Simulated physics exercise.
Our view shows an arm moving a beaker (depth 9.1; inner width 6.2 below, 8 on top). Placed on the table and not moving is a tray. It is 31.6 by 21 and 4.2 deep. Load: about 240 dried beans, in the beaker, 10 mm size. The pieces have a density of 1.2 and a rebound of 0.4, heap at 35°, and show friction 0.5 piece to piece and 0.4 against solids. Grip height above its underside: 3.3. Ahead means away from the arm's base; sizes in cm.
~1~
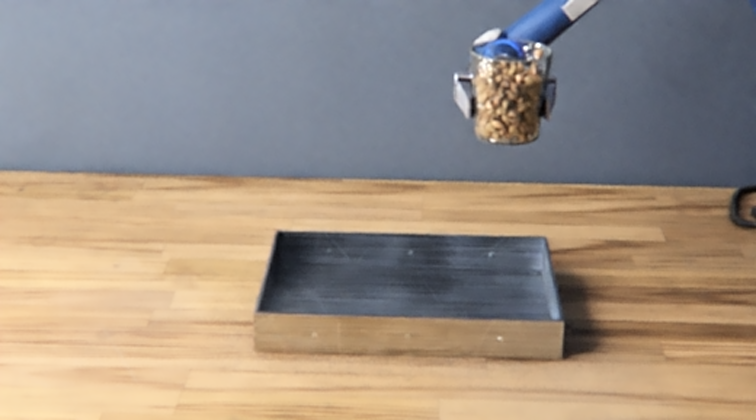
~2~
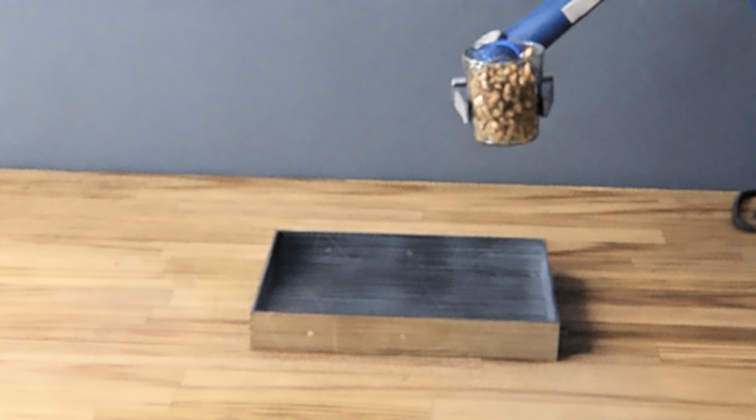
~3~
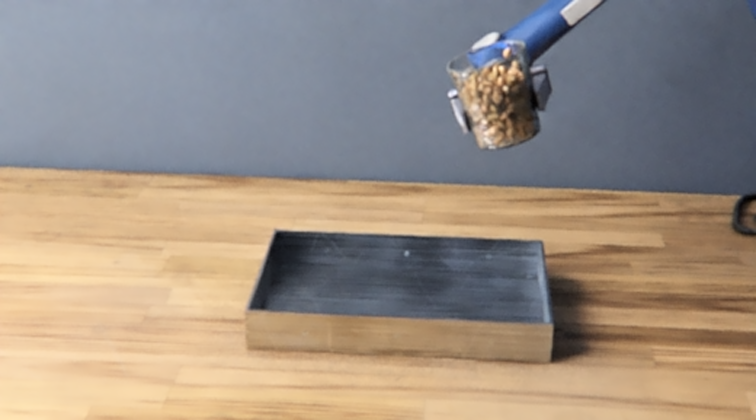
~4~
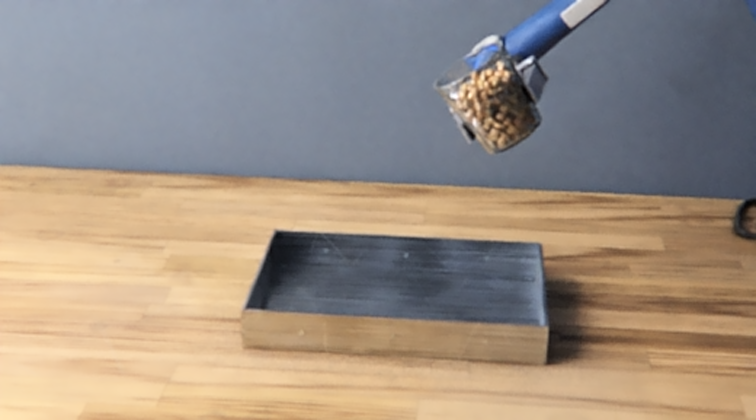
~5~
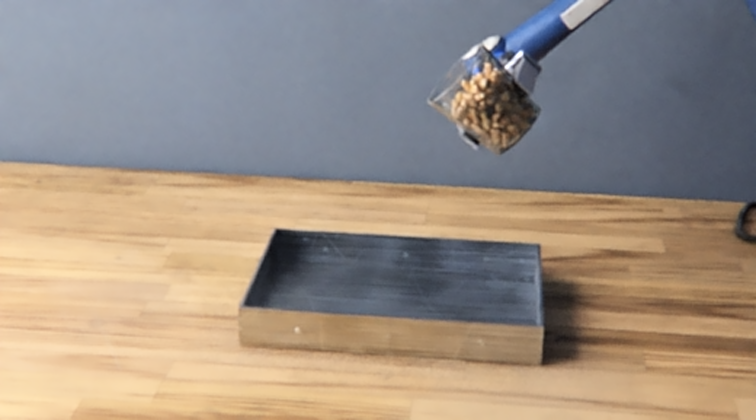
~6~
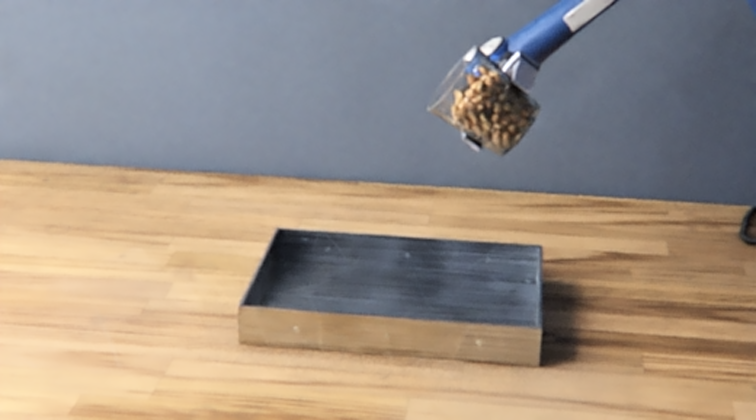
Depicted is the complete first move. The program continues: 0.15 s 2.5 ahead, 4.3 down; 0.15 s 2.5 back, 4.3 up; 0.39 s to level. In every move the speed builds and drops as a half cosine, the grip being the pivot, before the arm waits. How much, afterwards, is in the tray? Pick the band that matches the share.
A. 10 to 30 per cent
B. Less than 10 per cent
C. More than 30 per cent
Answer: B.
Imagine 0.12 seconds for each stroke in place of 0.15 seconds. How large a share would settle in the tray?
In that case around 0 per cent.
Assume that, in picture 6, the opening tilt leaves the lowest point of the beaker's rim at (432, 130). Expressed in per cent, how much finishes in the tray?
Around 0 in a hundred.
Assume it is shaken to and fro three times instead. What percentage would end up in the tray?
0 per cent.
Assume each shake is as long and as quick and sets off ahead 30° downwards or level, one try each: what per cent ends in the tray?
Roughly 0 per cent, then 10 per cent.
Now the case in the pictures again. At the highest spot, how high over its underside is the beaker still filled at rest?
9.0 cm.
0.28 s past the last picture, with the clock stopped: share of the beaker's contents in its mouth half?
About 40 per cent.
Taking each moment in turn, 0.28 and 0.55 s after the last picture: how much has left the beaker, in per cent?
At the first moment 0 per cent, at the second 0 per cent.
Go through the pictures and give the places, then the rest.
In the first picture, beaker middle at (509, 94), level; upper third of the load around (512, 82), from x 480 to 540, top at y 55; 245 in the beaker.
In the second picture, beaker middle at (505, 96), tilted 5° forward; upper third of the load around (508, 84), from x 475 to 535, top at y 55.
In the third picture, beaker middle at (498, 98), tilted 19° forward; upper third of the load around (501, 87), from x 465 to 530, top at y 55.
In the fourth picture, beaker middle at (493, 101), tilted 35° forward; upper third of the load around (497, 90), from x 460 to 530, top at y 70.
In the fifth picture, beaker middle at (488, 104), tilted 49° forward; upper third of the load around (493, 91), from x 460 to 530, top at y 70.
In the sixth picture, beaker middle at (487, 105), tilted 54° forward; upper third of the load around (491, 93), from x 455 to 530, top at y 70; 245 in the beaker.
Then, 0.28 s after the last picture, tilted 54° forward, highest piece 27 above the table; 245 in the beaker.
Then, 0.55 s after the last picture, tilted 15° forward, highest piece 29 above the table; 245 in the beaker.
Then, 0.89 s after the last picture, level, highest piece 30 above the table; 245 in the beaker.
Then, 1.94 s after the last picture, level, highest piece 30 above the table; 245 in the beaker.
Final count, 245 in the beaker. That is 0 % in the tray.
